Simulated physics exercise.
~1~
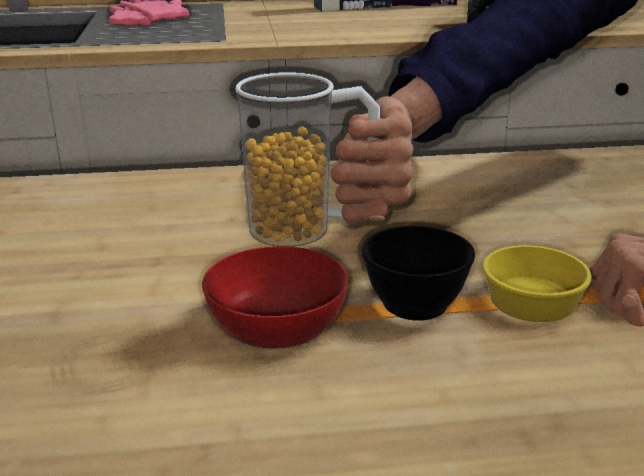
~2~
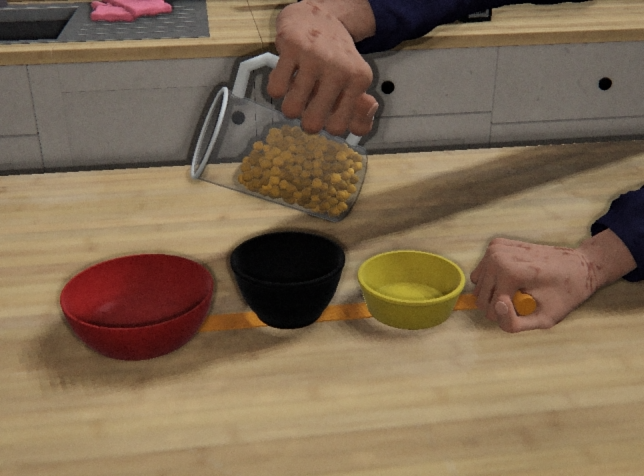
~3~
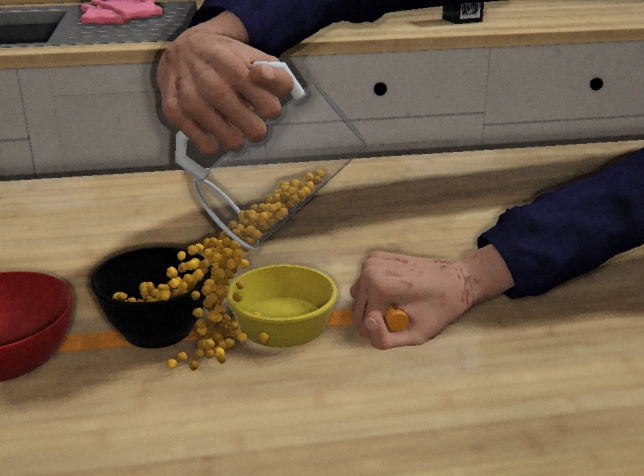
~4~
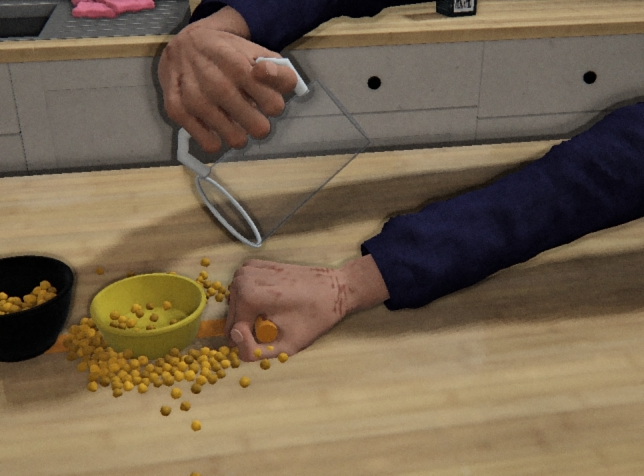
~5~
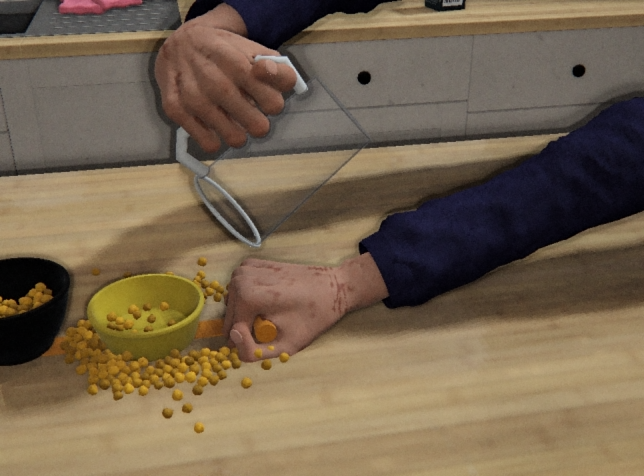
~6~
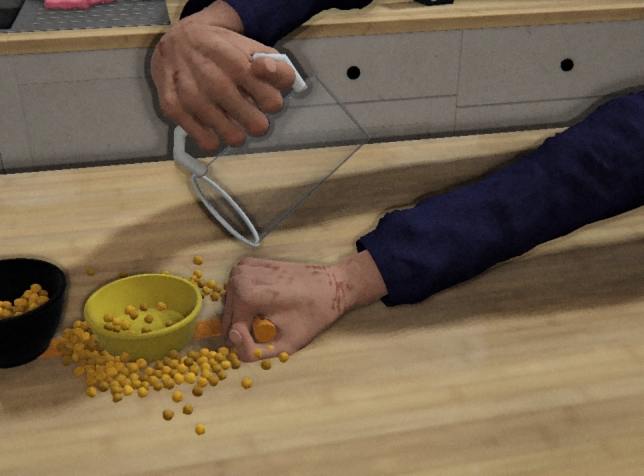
On a light wooden kitchen counter, seen from slightly above with grey drawers behind, a red bowl, a black bowl and a yellow dish stand in a row on an orange strip. One hand holds a clear cup of yellow-orange kernels above them while another grips the strip's right end. The bowls slide left as the cup tips over. Kernels pour into the black bowl, then in and around the yellow dish, as the red bowl leaves view. The cup stays upside down, empty, and the dishes stop, with many kernels in the black bowl, a few in the yellow dish and a large scatter on the counter.
